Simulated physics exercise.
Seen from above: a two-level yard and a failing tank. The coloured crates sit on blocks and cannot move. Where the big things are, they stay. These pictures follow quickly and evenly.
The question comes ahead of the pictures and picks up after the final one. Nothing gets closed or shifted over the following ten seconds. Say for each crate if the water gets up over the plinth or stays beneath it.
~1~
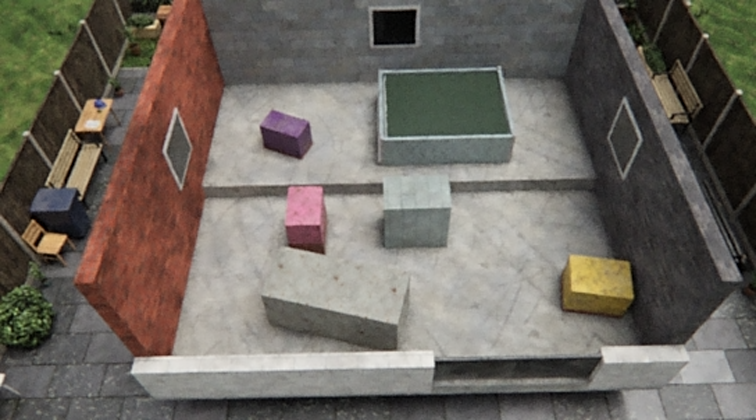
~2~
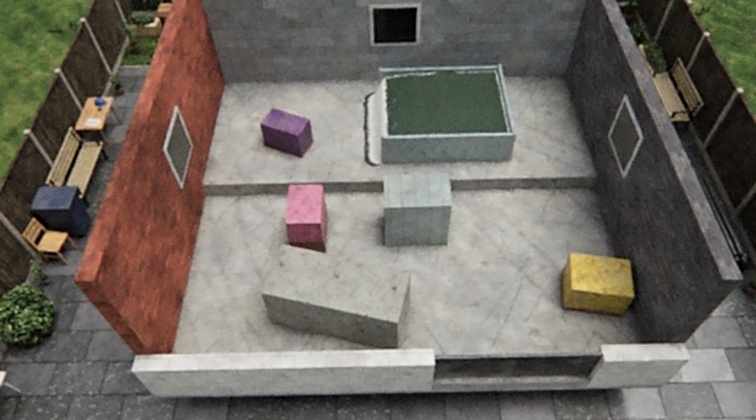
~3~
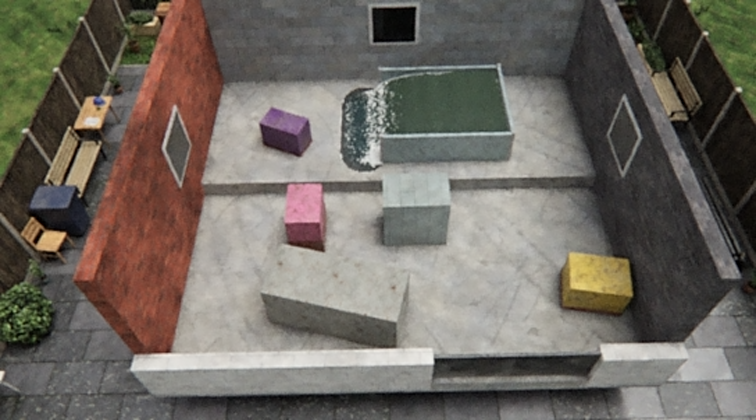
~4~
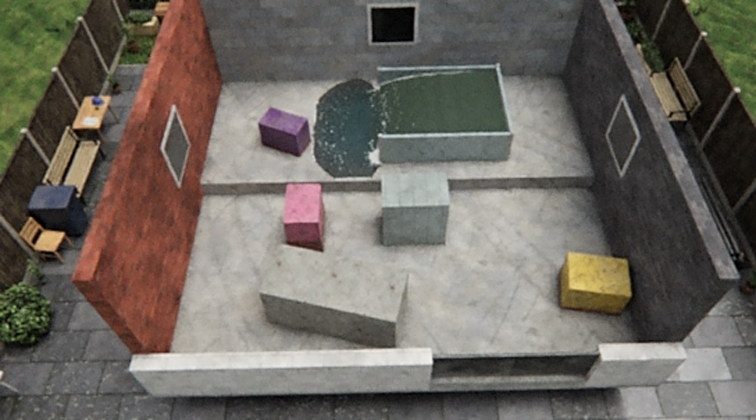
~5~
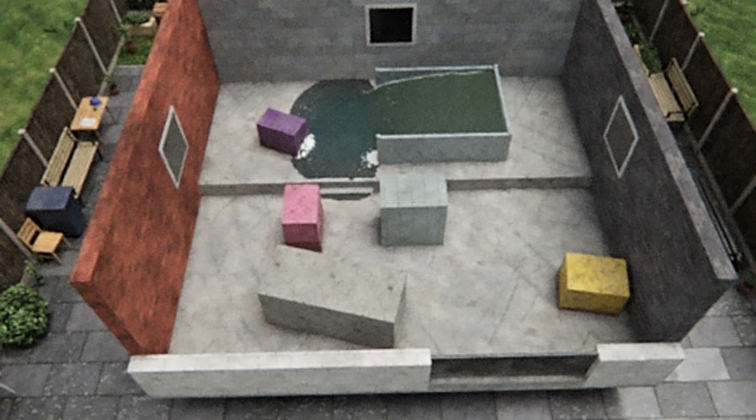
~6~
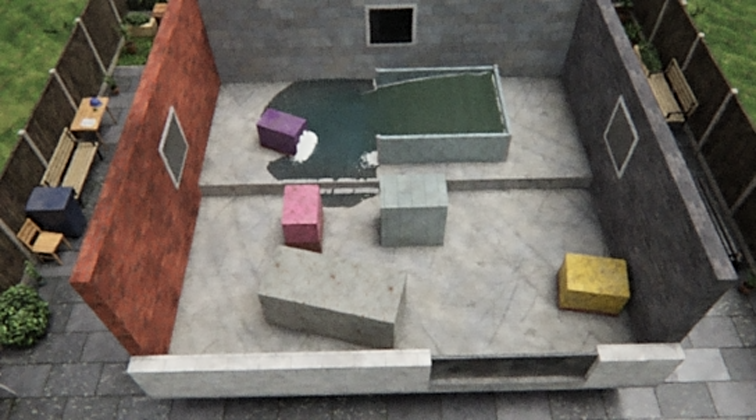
The purple crate is reached by the water; the pink crate is missed by the water; the yellow crate is reached by the water.
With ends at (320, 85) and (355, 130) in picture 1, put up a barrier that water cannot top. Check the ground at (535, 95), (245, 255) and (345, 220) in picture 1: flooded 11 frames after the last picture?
First unwetted, then inundated, then inundated.
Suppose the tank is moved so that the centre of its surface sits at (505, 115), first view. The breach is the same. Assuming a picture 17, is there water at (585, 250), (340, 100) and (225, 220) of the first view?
First unwetted; next drenched; last drenched.
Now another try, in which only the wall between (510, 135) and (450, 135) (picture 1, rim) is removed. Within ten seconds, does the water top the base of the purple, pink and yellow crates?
Note: Purple is never reached; pink is never reached; yellow gets flooded.
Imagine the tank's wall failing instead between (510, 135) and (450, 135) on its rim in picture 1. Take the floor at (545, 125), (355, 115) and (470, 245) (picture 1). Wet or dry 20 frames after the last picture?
Okay, the first is left untouched, the next is left untouched, and the last is waterlogged.
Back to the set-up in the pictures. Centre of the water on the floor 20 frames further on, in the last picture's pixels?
I'd put it at around (304, 148).
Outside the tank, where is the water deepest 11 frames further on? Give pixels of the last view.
It should be close to (221, 88).
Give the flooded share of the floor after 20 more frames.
Close to 40 percent, by my reckoning.
A moment on, water covers 25 % of the floor; the purple crate water round its plinth, the pink crate water round its plinth, the yellow crate not reached.
Next, water covers 35 % of the floor; the purple crate water round its plinth, the pink crate water round its plinth, the yellow crate not reached.
Then, water covers 40 % of the floor; the purple crate water round its plinth, the pink crate water round its plinth, the yellow crate not reached.
Later, water covers 65 % of the floor; the purple crate water round its plinth, the pink crate water round its plinth, the yellow crate not reached.
In the end, water covers 95 % of the floor; the purple crate was topped, the pink crate stayed above the water, the yellow crate was topped.
